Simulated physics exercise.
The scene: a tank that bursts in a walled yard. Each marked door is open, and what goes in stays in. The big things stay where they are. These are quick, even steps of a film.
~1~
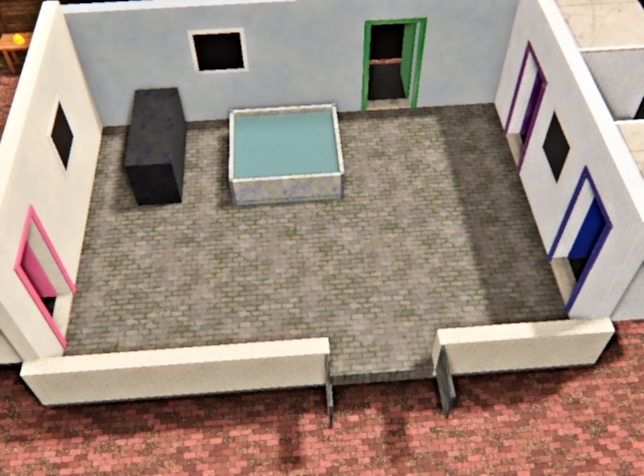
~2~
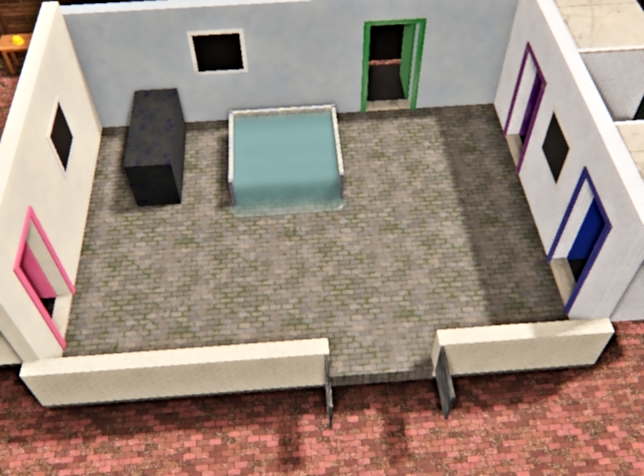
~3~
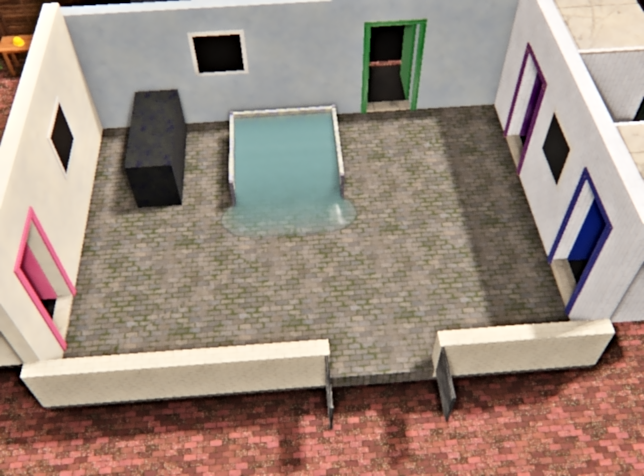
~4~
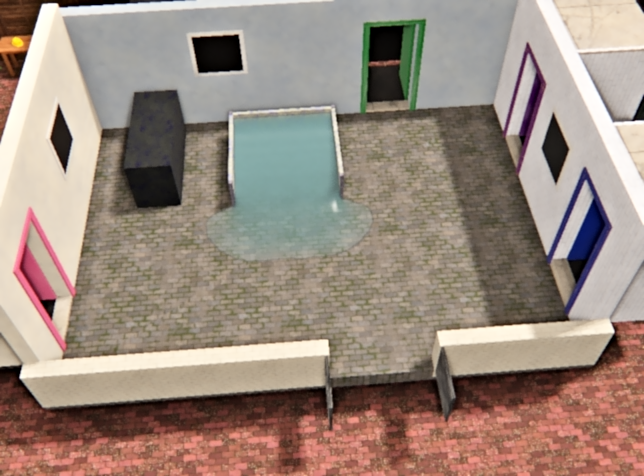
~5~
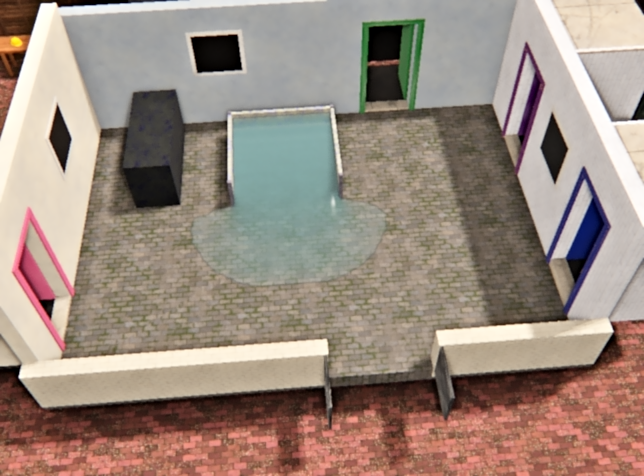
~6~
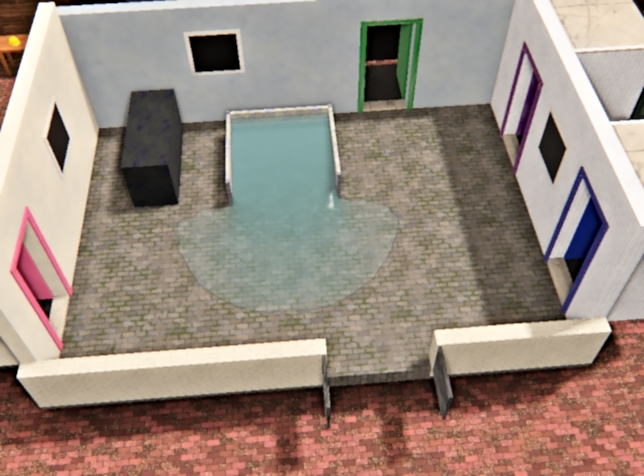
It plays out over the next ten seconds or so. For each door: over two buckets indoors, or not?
In the end: The pink door floods; the green door holds within the limit; the purple door holds within the limit; the blue door holds within the limit.
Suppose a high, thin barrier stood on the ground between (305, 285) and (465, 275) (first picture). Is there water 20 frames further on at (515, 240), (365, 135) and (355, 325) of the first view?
In turn: Flooded, no water, wet.
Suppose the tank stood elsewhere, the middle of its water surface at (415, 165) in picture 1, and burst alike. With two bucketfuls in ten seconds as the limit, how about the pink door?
The pink door is under.
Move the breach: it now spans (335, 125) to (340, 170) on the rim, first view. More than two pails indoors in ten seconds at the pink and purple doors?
Then: Pink door lets less in, purple door goes over.
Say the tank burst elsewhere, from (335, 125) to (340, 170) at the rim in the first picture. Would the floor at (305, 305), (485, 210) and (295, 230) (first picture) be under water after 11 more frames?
In that order: Not flooded, wet, clear.
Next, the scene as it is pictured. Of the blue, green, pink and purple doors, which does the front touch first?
First comes the pink one.
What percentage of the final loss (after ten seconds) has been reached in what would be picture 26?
Close to 55 %.
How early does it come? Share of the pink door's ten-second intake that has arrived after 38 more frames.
Near 90 in a hundred.
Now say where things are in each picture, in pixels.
The first picture shows the water tank at (285, 144) is whole and still.
In the second picture, water pours out at (288, 192) and has run to (234, 211).
In the third picture, water pours out at (288, 195) and has run to (228, 223).
In the fourth picture, water pours out at (288, 196) and has run to (223, 247).
In the fifth picture, the front is at (236, 277), out from the gap at (287, 196).
In the sixth picture, the front is at (334, 299), out from the gap at (285, 196).
A moment on, water covers 30 % of the floor; the pink door not reached, the green door not reached, the purple door not reached, the blue door not reached.
Next, water covers 40 % of the floor; the pink door not reached, the green door not reached, the purple door not reached, the blue door not reached.
Then, water covers 45 % of the floor; the pink door under two buckets in, the green door not reached, the purple door not reached, the blue door not reached.
Later, water covers 65 % of the floor; the pink door over two buckets in, the green door not reached, the purple door not reached, the blue door wet at the sill, nothing in.
In the end, water covers 90 % of the floor; the pink door over two buckets in, the green door not reached, the purple door wet at the sill, nothing in, the blue door wet at the sill, nothing in.
